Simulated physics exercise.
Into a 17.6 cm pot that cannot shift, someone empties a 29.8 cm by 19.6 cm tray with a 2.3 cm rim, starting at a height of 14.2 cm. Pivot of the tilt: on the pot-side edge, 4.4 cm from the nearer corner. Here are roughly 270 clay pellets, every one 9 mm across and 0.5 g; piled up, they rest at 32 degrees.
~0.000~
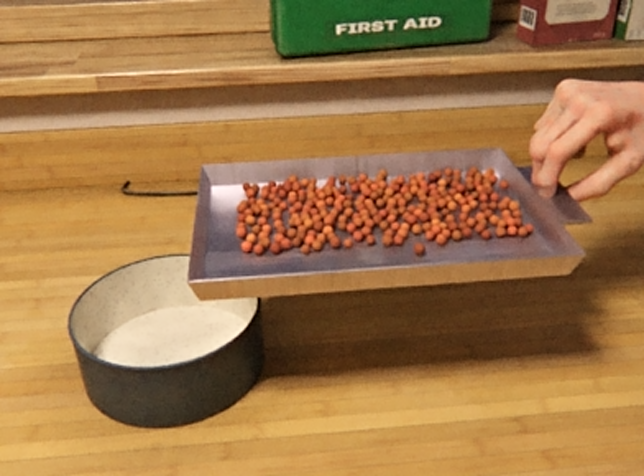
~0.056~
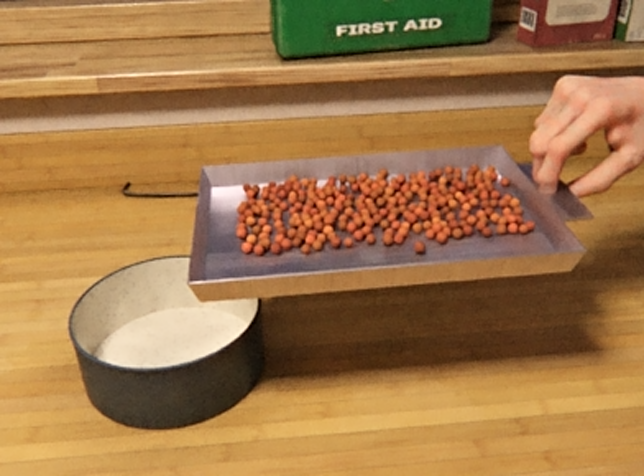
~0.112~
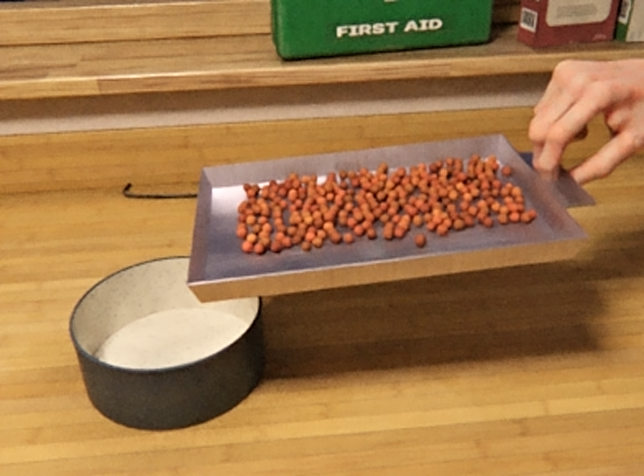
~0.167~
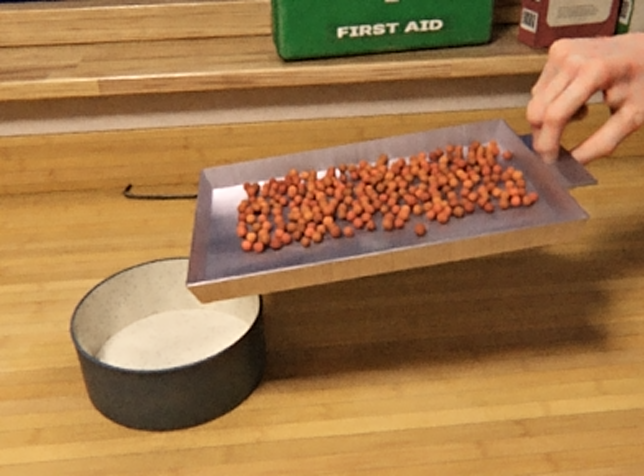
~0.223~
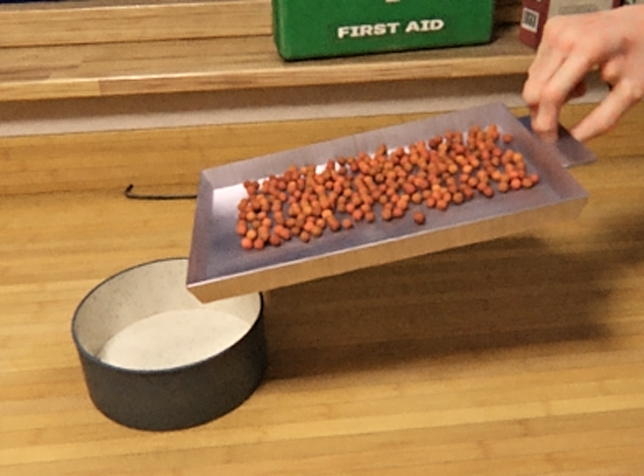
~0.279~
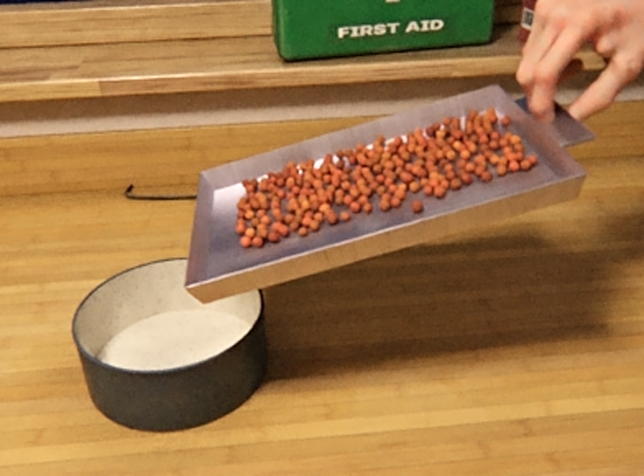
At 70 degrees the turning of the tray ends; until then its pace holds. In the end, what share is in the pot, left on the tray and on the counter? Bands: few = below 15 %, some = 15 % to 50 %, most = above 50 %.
Pot: Few, left on the tray: Most, counter: Few.
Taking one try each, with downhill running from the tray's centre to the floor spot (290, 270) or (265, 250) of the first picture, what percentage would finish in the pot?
0 and 5 %.
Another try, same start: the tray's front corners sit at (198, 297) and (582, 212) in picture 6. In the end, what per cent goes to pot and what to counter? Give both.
The pot gets 0 and the counter 40.
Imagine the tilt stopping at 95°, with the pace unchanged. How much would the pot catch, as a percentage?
That comes out at some 75 per cent.
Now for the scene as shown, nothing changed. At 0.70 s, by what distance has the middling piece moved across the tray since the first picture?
By then it sits near 9 cm from where it began.
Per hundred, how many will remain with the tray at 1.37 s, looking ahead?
Some 90 per cent of the load.
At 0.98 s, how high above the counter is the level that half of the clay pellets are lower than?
Roughly 18 cm.
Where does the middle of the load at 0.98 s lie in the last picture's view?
Approximately (224, 192) in the final picture.
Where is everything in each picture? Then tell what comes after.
In the first picture, tray tilt 0 degrees, front corners at (197, 276) and (574, 250); middle of the pieces at (371, 208); pot at (166, 304).
In the second picture, tray tilt 1 degrees, front corners at (197, 278) and (575, 246); middle of the pieces at (371, 207).
In the third picture, tray tilt 3 degrees, front corners at (197, 279) and (576, 233), lowest corner left back; middle of the pieces at (372, 202).
In the fourth picture, tray tilt 7 degrees, front corners at (196, 280) and (577, 214), lowest corner left back; middle of the pieces at (371, 194).
In the fifth picture, tray tilt 10 degrees, front corners at (195, 280) and (577, 193), lowest corner left back; middle of the pieces at (371, 185).
In the sixth picture, tray tilt 14 degrees, front corners at (193, 281) and (574, 171), lowest corner left back; middle of the pieces at (368, 176); pot at (170, 308). Its pace works out near 65 degrees a second.
Then, at 0.70 s, tilt 41 degrees; the tray holds 100 %, the pot 0 %.
Then, at 0.98 s, tilt 59 degrees; the tray holds 100 %, the pot 0 %.
Then, at 1.37 s, tilt 70 degrees; the tray holds 90 %, the pot 5 %.
In the end, at 1.8 s, pot 5 %, tray 90 %, counter 5 %.
